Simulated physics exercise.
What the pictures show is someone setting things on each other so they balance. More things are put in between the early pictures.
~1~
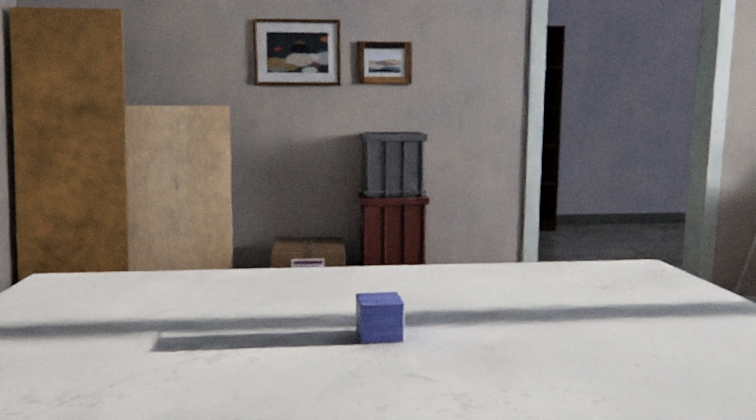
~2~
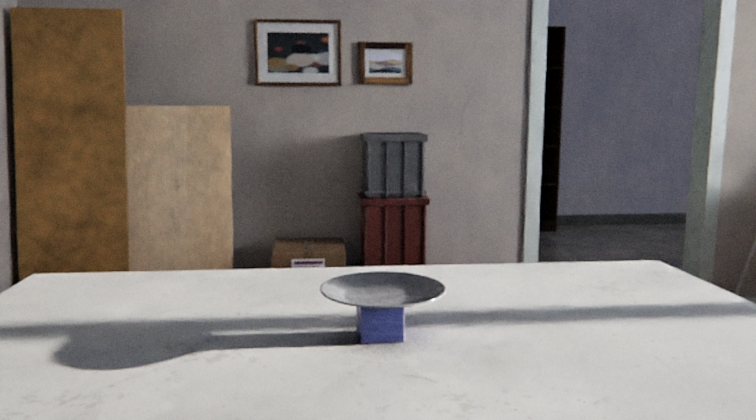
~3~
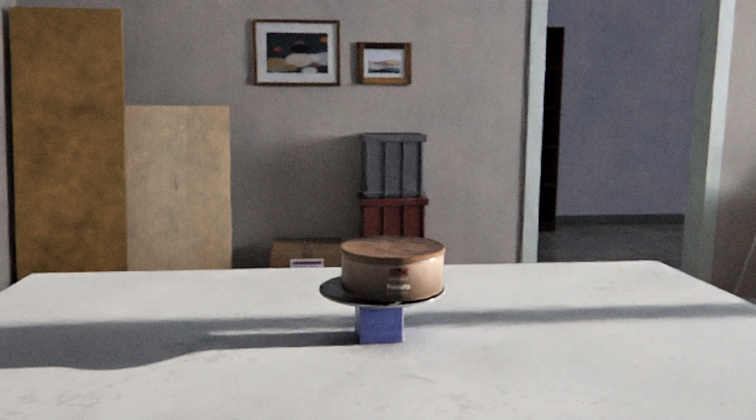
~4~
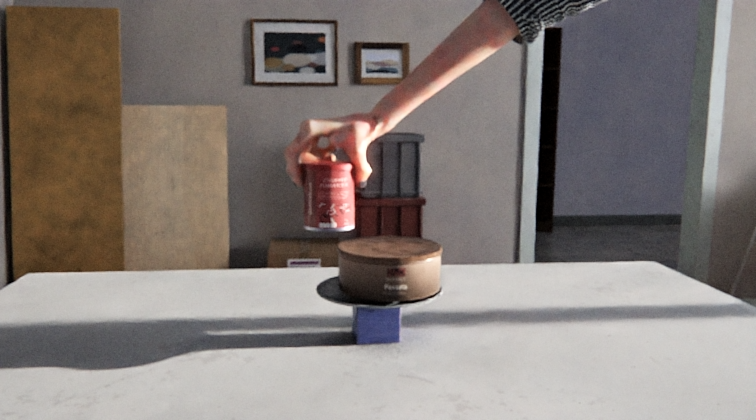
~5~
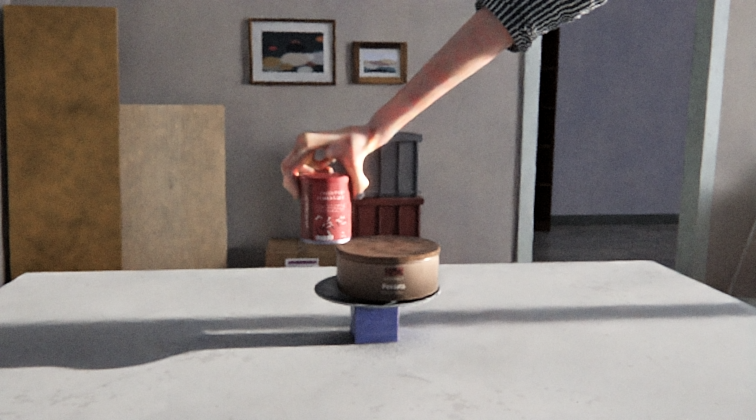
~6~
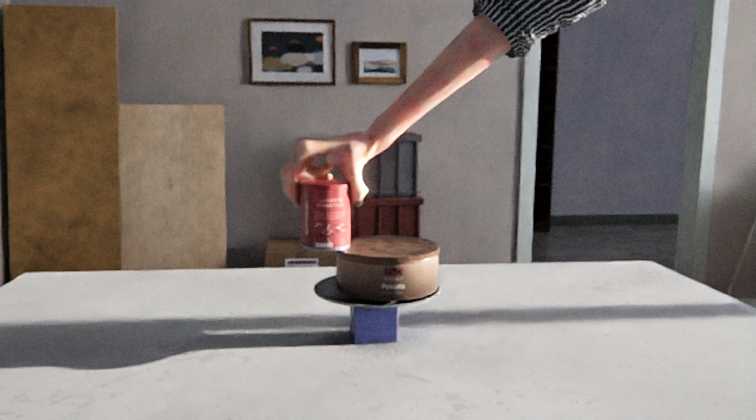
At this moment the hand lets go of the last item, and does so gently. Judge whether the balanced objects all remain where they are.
It ends up unbalanced.
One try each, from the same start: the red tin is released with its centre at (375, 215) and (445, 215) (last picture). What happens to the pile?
So, in case one it stays steady, and in case two it falls over.
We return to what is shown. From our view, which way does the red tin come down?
That would be the viewer's left.
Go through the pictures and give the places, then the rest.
In the first picture, the last thing is not in view yet.
In the second picture, the last thing is not in view yet; blue block (380, 318).
In the third picture, the last thing is not in view yet.
In the fourth picture, on its way; red tin (329, 195); brown tub (390, 267).
In the fifth picture, on its way; red tin (326, 207); blue block (374, 317).
In the sixth picture, in place under the hand; red tin (325, 214).
Then, 0.40 s after the last picture, red tin now fallen.
Then, 0.50 s after the last picture, things are still on the move.
Then, 1.30 s after the last picture, nothing new.
At rest, fallen, red tin; the other 3 in place. Seen from the same camera at the end, red tin near (196, 317). The pile loses its balance.
